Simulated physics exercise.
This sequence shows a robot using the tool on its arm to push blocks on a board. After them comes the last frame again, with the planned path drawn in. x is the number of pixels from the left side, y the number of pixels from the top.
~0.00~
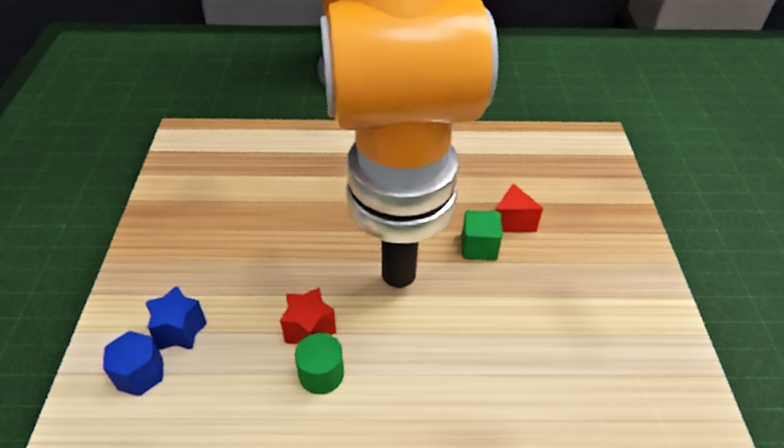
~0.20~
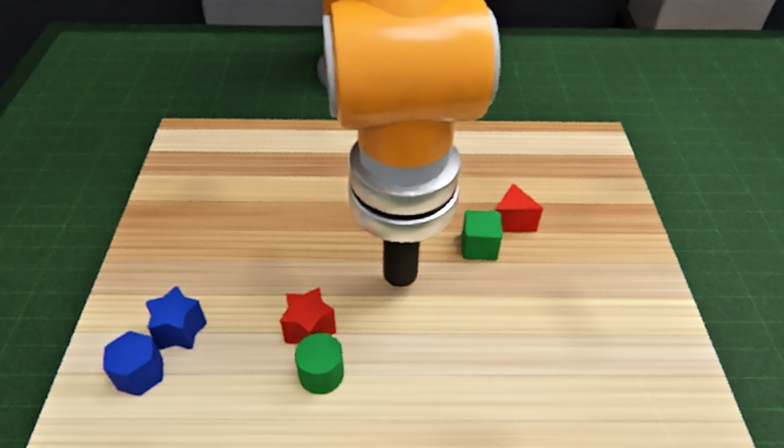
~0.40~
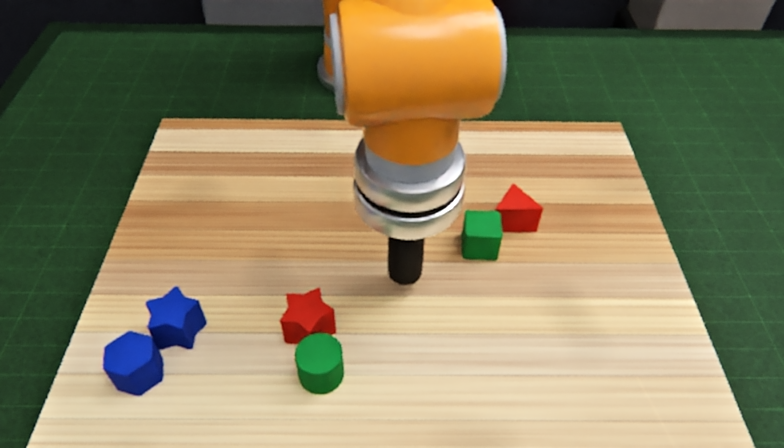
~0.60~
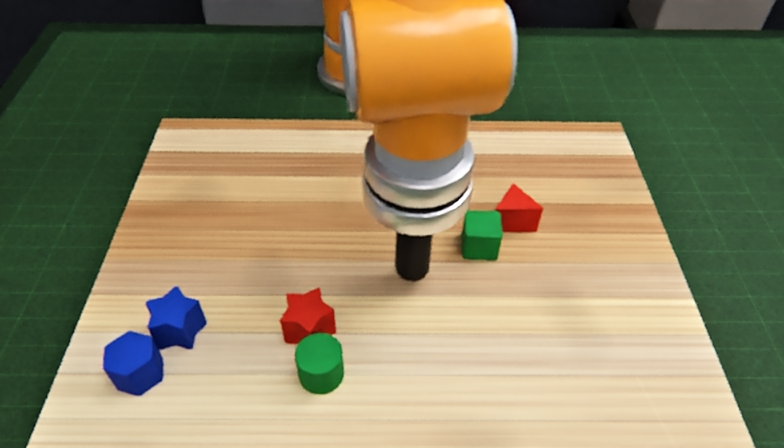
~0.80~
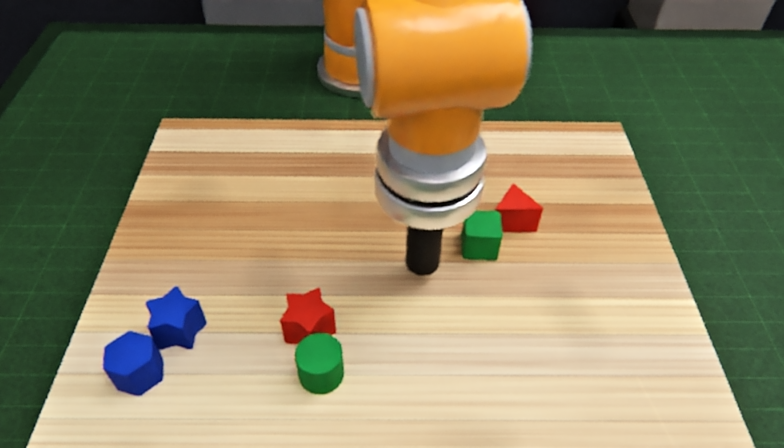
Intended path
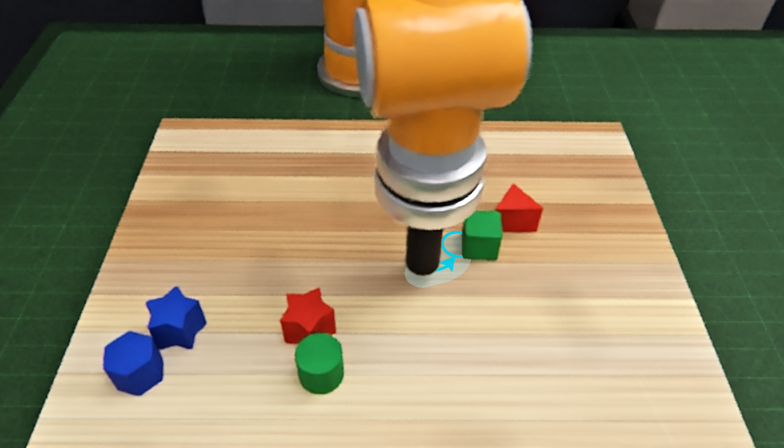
An orange robot arm with a silver collar and black tip hangs over a striped wooden board on a green surface, seen from above at a steady angle. Two blue blocks sit at left, a red star and green cylinder near the centre, and a green cube and red triangular block at right. The arm barely moves at first, then slides slightly right toward the cube, while every block stays still.
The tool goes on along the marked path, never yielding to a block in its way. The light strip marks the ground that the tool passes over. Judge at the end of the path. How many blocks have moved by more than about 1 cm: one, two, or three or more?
A single block is moved.
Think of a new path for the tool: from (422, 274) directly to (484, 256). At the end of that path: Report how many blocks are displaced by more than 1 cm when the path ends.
Total: Two.
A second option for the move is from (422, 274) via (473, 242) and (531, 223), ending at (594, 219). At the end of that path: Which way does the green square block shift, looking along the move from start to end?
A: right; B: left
That would be A.
The line goes from (422, 274) over (441, 269) and (454, 259) to (458, 244).
What follows on the original path. Halfway along, tool (451, 253); nothing pushed yet.
At the end, tool (460, 233); green square block (498, 216); red three-sided block (518, 197), turned 15° clockwise.
